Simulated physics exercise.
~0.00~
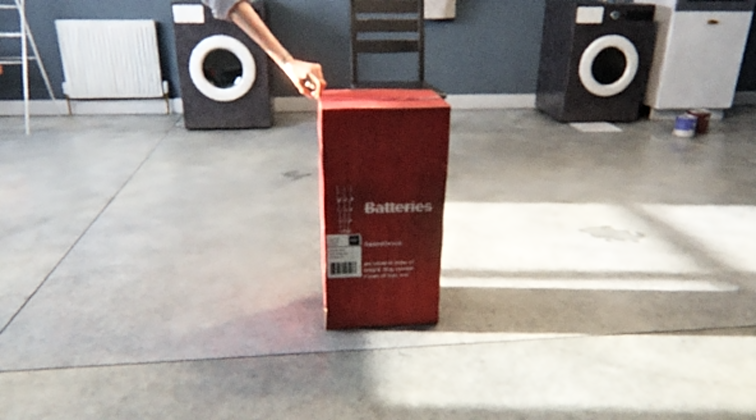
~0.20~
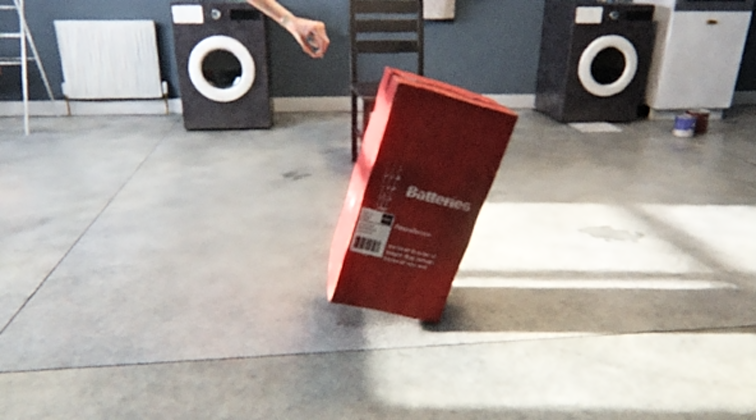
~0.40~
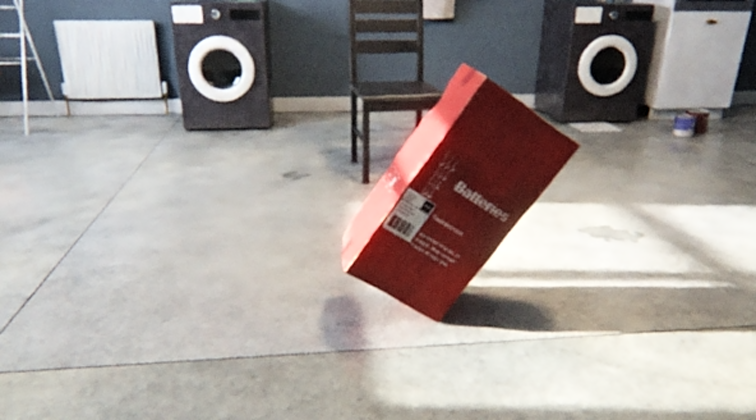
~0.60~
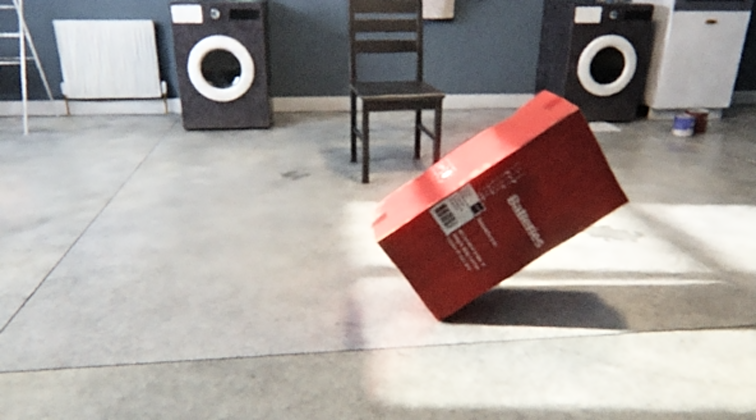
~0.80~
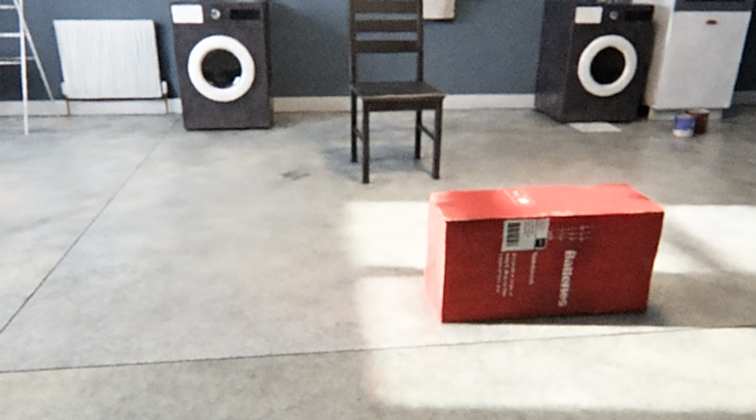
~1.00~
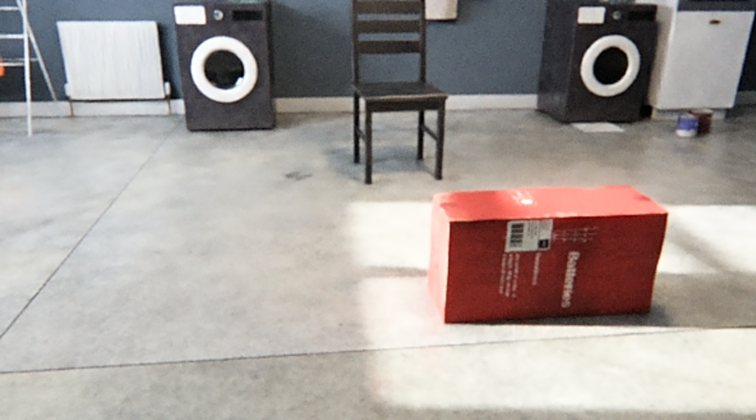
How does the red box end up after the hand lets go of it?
The red box topples to the right and ends up lying on its side on the floor.
